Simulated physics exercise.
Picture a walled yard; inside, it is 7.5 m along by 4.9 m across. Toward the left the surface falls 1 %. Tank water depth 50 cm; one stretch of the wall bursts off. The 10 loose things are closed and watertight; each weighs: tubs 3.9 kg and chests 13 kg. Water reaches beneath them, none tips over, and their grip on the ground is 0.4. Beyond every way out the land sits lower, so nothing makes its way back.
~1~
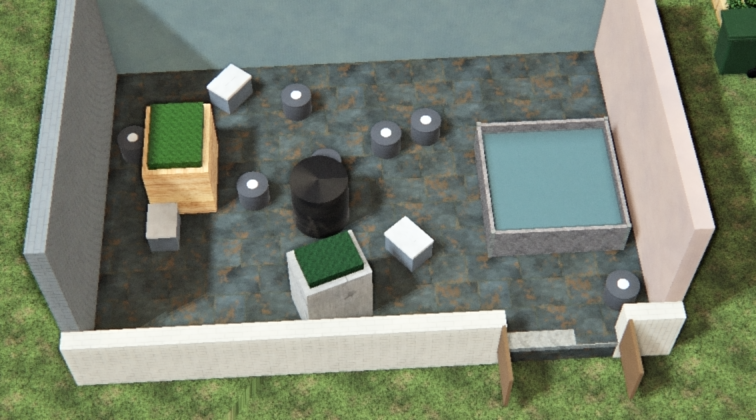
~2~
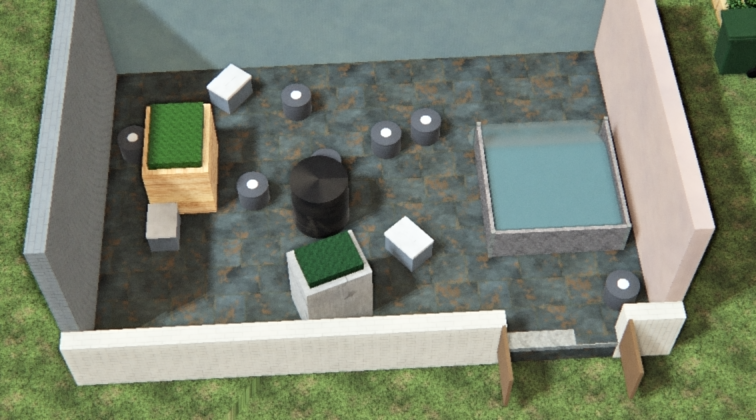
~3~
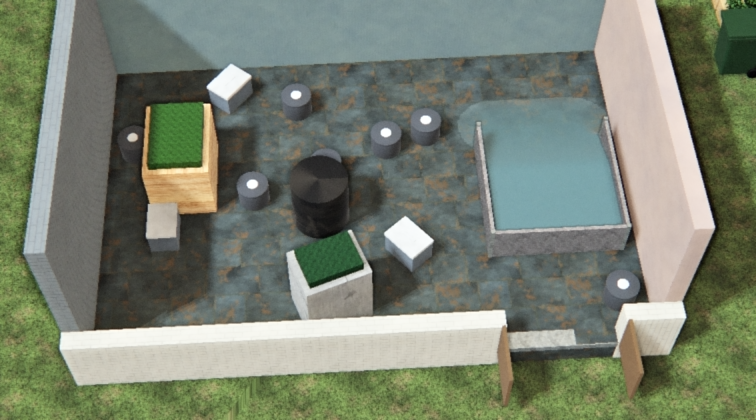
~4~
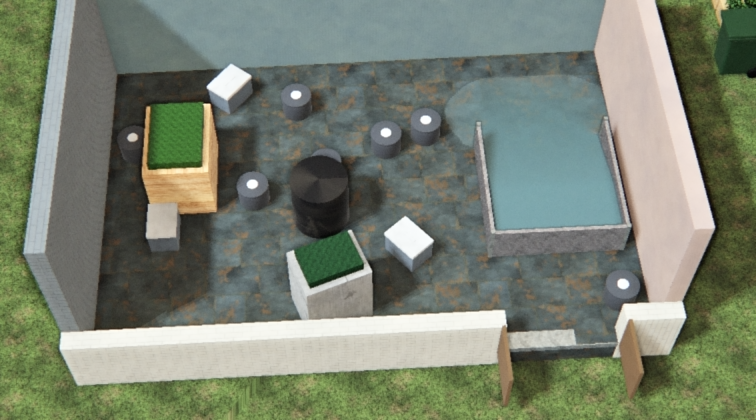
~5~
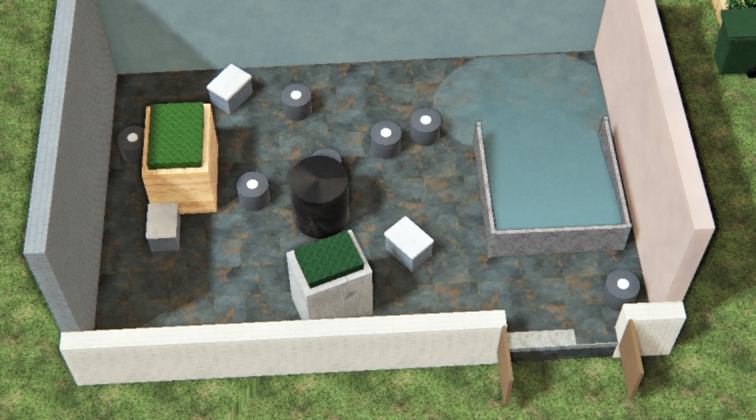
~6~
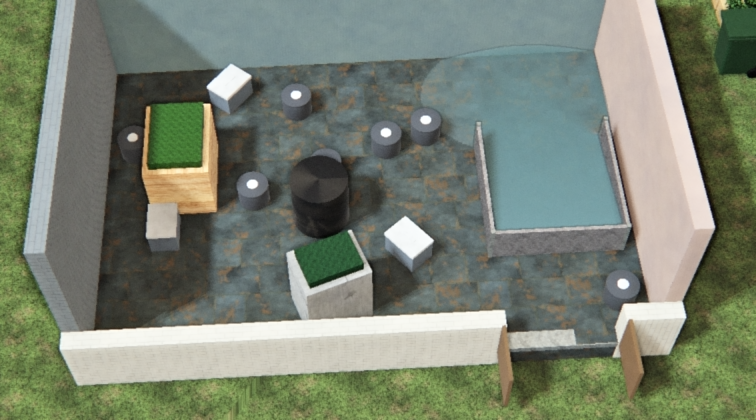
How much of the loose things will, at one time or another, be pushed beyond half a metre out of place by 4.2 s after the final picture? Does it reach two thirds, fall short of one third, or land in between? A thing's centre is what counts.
It reaches two thirds.
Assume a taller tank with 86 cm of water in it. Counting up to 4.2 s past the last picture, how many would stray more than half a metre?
You'd get 8 in that case.
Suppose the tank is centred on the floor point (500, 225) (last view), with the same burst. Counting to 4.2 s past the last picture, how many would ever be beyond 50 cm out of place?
In that case the number is 6.
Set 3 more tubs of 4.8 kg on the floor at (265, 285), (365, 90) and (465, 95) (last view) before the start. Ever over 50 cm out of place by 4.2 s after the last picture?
Reading them off in order: Not beyond, clears the mark, clears the mark.
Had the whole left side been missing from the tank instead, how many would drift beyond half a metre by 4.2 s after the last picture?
The answer then is 8.
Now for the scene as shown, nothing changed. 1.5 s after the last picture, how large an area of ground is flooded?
Near 10.5 m2 in all.
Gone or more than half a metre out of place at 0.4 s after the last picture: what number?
That would be 0.
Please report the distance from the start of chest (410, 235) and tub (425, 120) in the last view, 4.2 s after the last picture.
0 cm and 120 cm.
Then, 0.4 s after the last picture 0 of 10 are over 50 cm from their spots; 0 afloat.
Then, 1.5 s after the last picture 0 of 10 are over 50 cm from their spots; 0 afloat.
Then, 2.8 s after the last picture 2 of 10 are over 50 cm from their spots; 1 afloat.
Then, 4.2 s after the last picture 8 of 10 are over 50 cm from their spots, and 8 have been at some point; 4 afloat.
